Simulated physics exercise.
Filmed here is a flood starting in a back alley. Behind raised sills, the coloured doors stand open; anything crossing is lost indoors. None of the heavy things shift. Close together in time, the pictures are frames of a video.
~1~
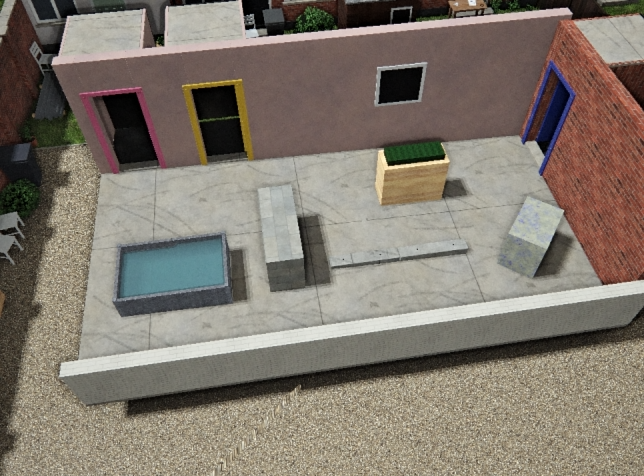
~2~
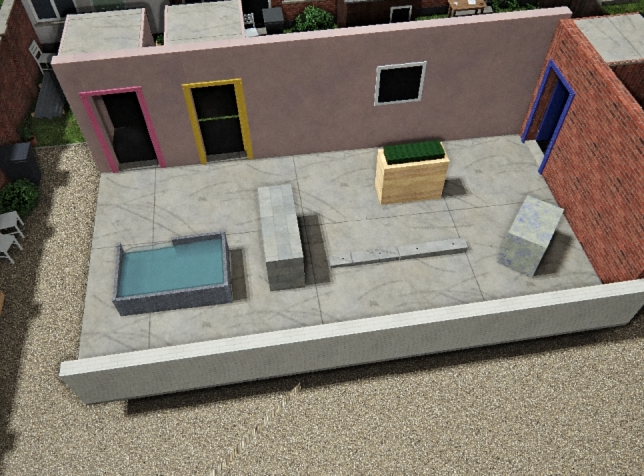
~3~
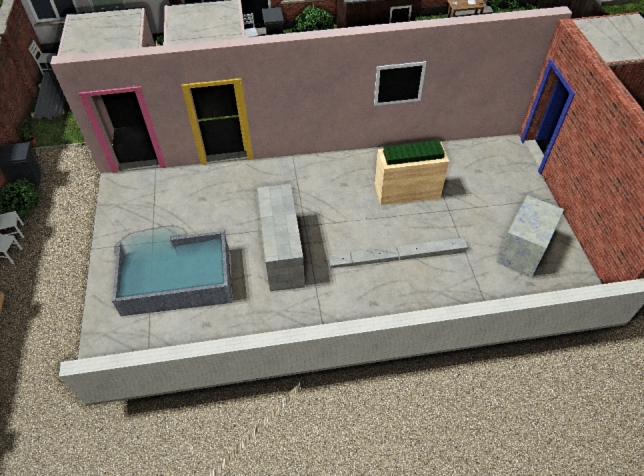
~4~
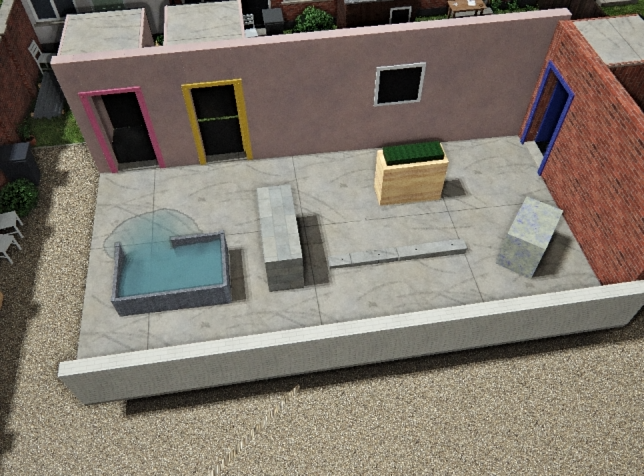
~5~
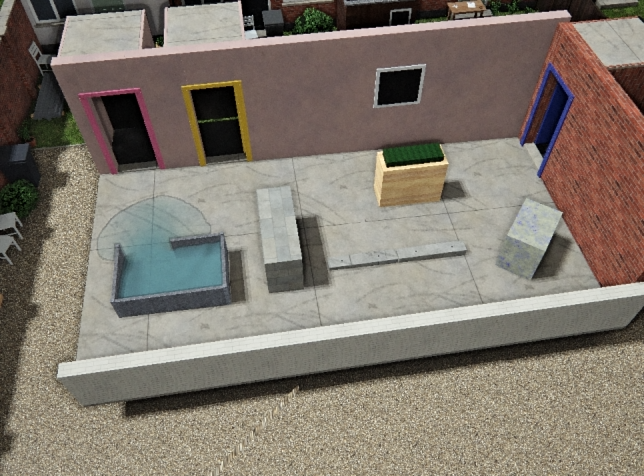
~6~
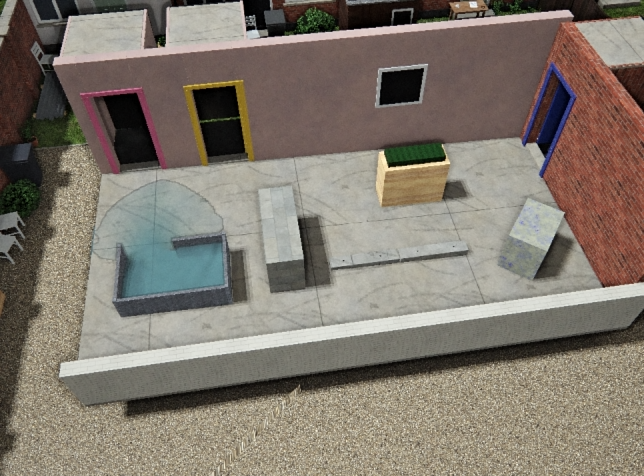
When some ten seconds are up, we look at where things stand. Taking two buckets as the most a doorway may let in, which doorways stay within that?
As I see it, the blue door is not swamped. The yellow door is swamped. The pink door is swamped.
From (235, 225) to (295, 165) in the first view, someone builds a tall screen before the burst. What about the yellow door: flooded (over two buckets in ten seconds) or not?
The yellow door exceeds the limit.
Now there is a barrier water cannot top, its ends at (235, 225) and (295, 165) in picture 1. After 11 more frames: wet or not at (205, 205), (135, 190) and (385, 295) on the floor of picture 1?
Submerged, submerged, untouched.
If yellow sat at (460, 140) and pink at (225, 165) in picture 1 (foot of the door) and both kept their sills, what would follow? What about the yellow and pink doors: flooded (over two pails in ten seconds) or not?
Result - the yellow door stays within limits while the pink door exceeds the limit.
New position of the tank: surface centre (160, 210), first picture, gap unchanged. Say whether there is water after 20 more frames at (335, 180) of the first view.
Outcome at that point: Waterlogged.
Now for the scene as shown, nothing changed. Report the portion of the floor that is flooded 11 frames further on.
About 15 per cent.
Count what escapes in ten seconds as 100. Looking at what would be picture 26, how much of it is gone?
It would be around 70 %.
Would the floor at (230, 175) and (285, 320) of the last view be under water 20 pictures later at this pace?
In order: Swamped and spared.
A moment on, water covers 15 % of the floor; the blue door not reached, the yellow door not reached, the pink door under two buckets in.
Next, water covers 15 % of the floor; the blue door not reached, the yellow door under two buckets in, the pink door over two buckets in.
Then, water covers 25 % of the floor; the blue door not reached, the yellow door over two buckets in, the pink door far over two buckets in.
Later, water covers 35 % of the floor; the blue door not reached, the yellow door over two buckets in, the pink door far over two buckets in.
In the end, water covers 40 % of the floor; the blue door wet at the sill, nothing in, the yellow door over two buckets in, the pink door far over two buckets in.
